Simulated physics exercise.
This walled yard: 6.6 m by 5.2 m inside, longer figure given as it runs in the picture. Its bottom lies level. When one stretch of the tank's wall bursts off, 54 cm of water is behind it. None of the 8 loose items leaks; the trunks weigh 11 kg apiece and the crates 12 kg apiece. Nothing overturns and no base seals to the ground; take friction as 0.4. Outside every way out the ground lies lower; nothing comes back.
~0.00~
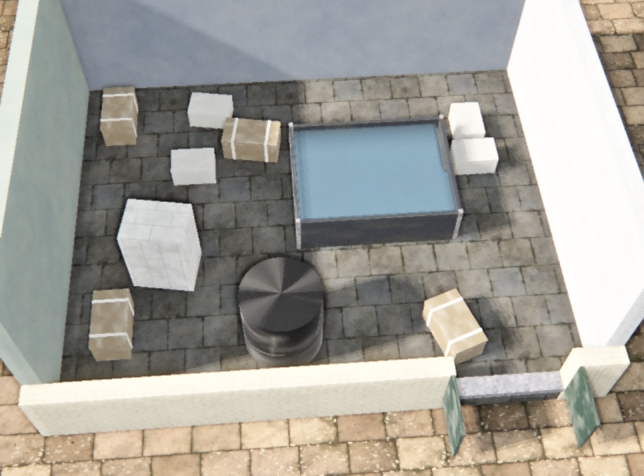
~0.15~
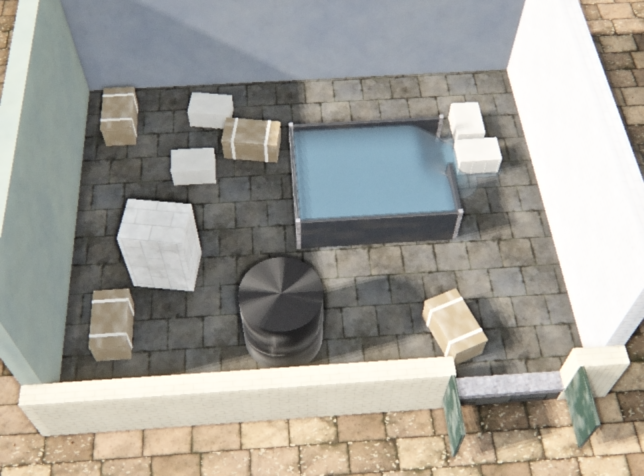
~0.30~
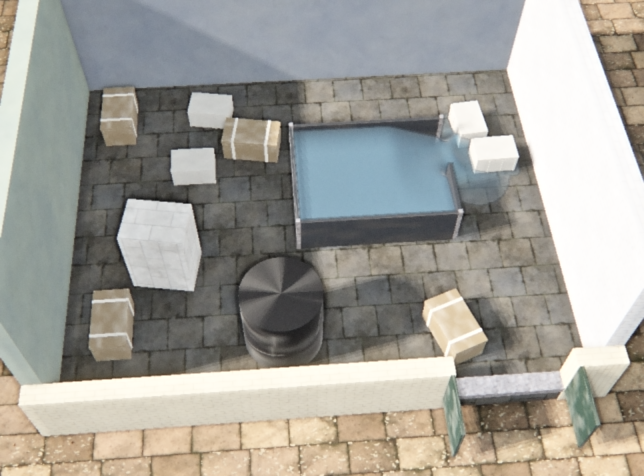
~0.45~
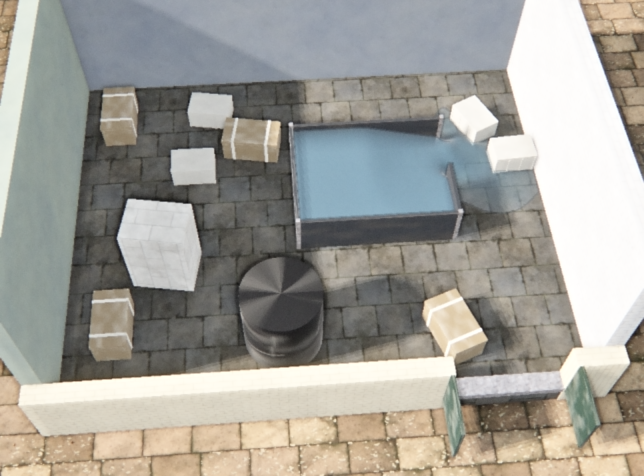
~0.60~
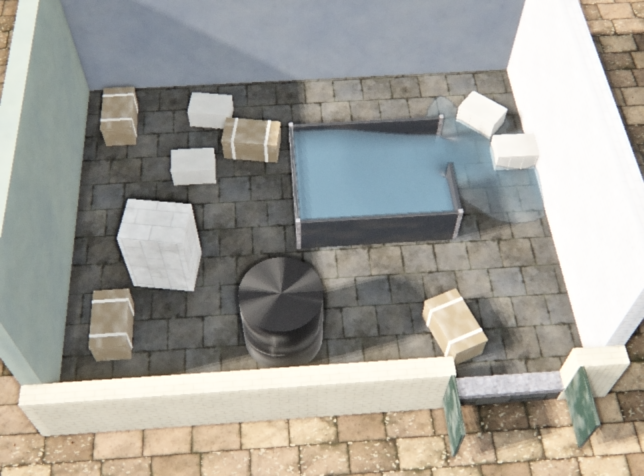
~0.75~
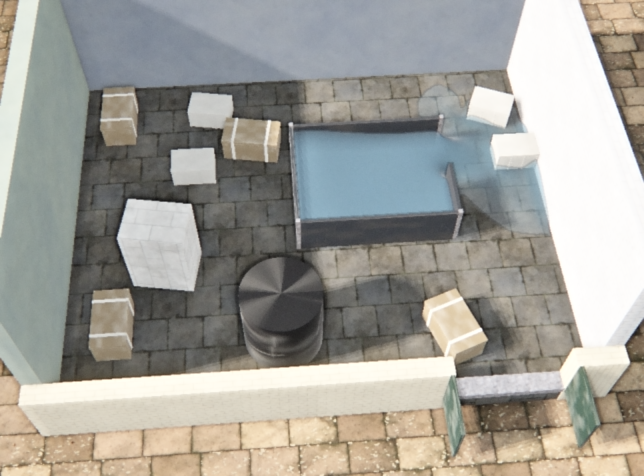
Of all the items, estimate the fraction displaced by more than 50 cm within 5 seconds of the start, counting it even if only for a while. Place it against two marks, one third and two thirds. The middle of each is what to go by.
It will be a fair part, a third to two thirds.
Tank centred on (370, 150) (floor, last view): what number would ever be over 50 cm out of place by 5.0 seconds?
The answer would then be 4.
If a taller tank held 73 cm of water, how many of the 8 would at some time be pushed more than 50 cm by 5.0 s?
Result: 5.
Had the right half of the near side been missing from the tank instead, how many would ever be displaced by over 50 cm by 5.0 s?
That gives 2 of them.
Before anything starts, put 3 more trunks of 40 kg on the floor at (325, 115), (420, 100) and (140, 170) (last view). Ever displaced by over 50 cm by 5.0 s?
Result, one by one: Exceeded, exceeded and not exceeded.
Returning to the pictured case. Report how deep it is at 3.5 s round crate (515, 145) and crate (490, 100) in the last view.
Close to 19 and 6 centimetres.
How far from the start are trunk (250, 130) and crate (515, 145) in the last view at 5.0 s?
Taking them in turn, I get 50 cm for the first and 60 cm for the second.
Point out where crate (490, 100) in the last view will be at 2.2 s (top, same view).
Somewhere near (427, 86) in the last view.
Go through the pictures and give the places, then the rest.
In the first frame, a crate at (475, 150), on the bottom; a crate at (468, 118) rests on the ground; 3.5 m2 under water; 0 of 8 have shifted.
In the second frame, a crate at (479, 149) rests on the ground, 5 cm from its start; a crate at (468, 118), on the bottom; water covers 3.9 m2; 0 of 8 have shifted.
In the third frame, a crate at (495, 148) rests on the ground, 28 cm from its start; a crate at (469, 117) rests on the ground; water covers 4.4 m2; 1 of 8 have shifted.
In the fourth frame, a crate at (514, 147) rests on the ground, 56 cm from its start; a crate at (475, 113) rests on the ground, 15 cm from its start; 5.1 m2 under water; 2 of 8 have shifted.
In the fifth frame, a crate at (516, 145) rests on the ground, 60 cm from its start; a crate at (483, 108) rests on the ground, 32 cm from its start; water covers 5.6 m2; 2 of 8 have shifted.
In the sixth frame, a crate at (517, 144) rests on the ground, 60 cm from its start; a crate at (492, 100) rests on the ground, 53 cm from its start; 6.2 m2 under water; 2 of 8 have shifted.
After 1.1 s 2 of 8 are over 50 cm from their spots; 1 afloat.
After 2.2 s 2 of 8 are over 50 cm from their spots; 1 afloat.
After 3.5 s 3 of 8 are over 50 cm from their spots; 1 afloat.
After 5.0 s 4 of 8 are over 50 cm from their spots, and 4 have been at some point; 2 afloat.
